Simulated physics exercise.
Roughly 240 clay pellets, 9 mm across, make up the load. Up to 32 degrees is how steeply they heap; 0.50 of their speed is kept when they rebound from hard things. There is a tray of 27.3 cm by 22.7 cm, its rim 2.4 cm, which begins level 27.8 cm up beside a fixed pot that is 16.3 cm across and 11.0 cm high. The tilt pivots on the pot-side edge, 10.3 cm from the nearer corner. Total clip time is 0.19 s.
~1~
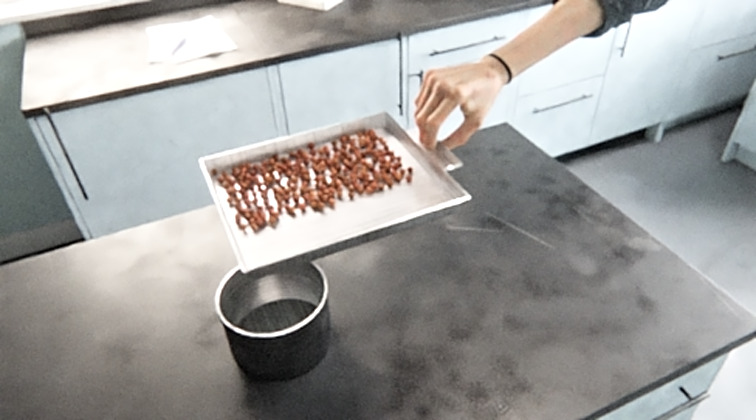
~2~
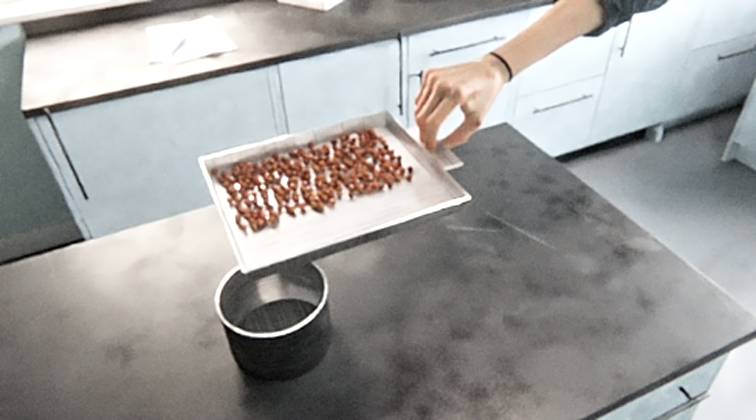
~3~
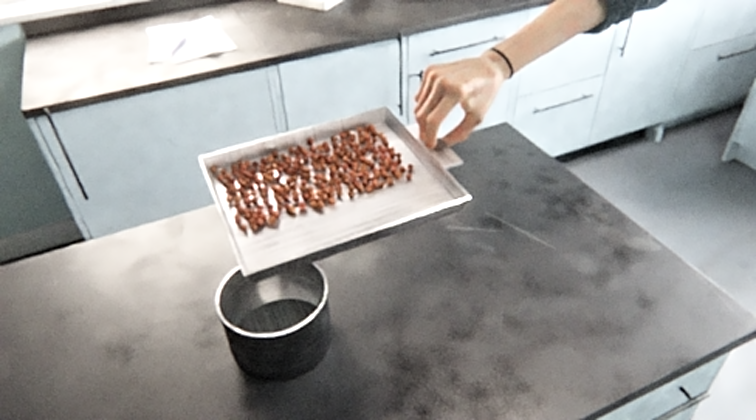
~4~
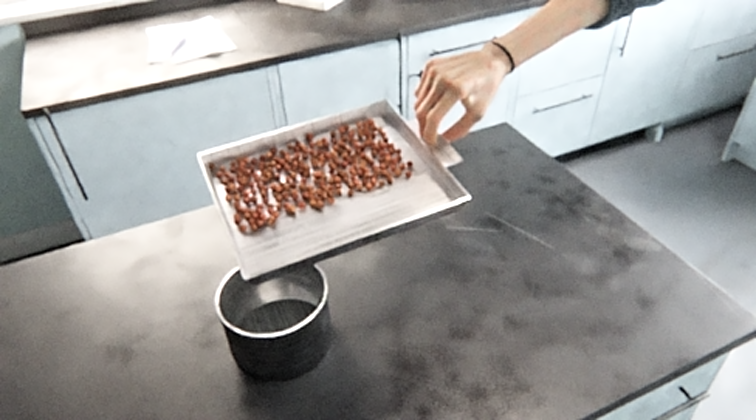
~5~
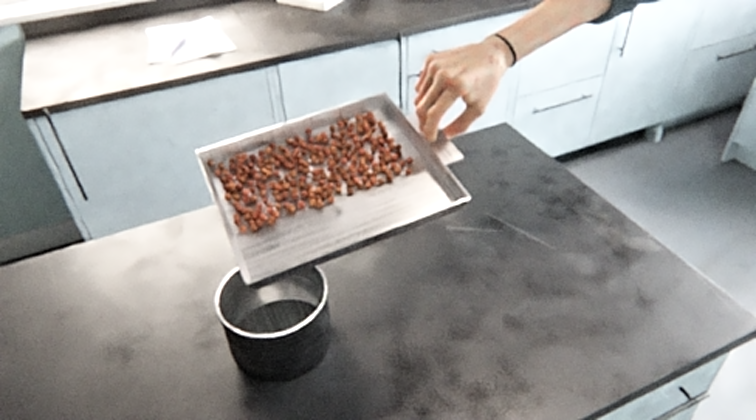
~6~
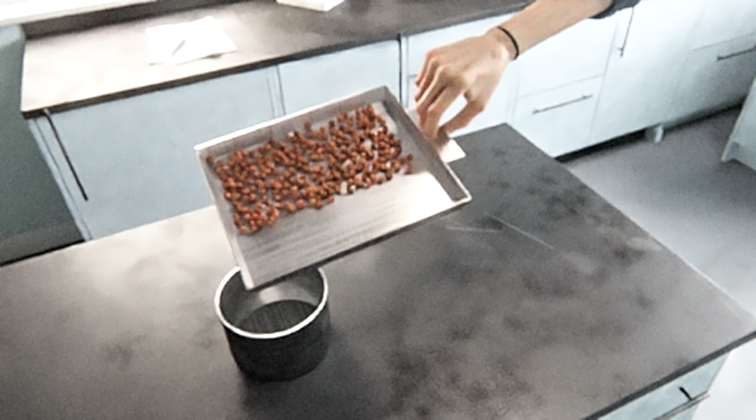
A hand gradually tilts a metal tray of reddish-brown pellets toward a dark round pot.
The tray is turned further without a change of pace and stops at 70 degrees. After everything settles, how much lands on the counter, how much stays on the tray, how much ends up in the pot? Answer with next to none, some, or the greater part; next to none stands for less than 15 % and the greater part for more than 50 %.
Counter: Some; tray: The greater part; pot: Next to none.
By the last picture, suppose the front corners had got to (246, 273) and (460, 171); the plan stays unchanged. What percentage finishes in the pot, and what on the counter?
Pot 0; counter 25.
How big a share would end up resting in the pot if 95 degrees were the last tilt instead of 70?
I'd say close to 5 percent.
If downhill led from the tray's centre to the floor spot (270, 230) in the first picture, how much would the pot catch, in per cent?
Near 0 percent, give or take.
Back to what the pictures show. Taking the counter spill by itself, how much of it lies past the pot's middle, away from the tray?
About 70 per cent.
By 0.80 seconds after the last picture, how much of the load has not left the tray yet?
Roughly 65 percent of the load, I'd say.
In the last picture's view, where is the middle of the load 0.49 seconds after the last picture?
Near (302, 261).
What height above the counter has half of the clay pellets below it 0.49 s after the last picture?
The halfway line is at about 26 cm.
Then, 0.29 s after the last picture, tilt 41 degrees; the tray holds 100 %, the pot 0 %.
Then, 0.49 s after the last picture, tilt 61 degrees; the tray holds 100 %, the pot 0 %.
Then, 0.80 s after the last picture, tilt 70 degrees; the tray holds 65 %, the pot 0 %.
In the end, counter 40 %, tray 60 %, pot 0 %.
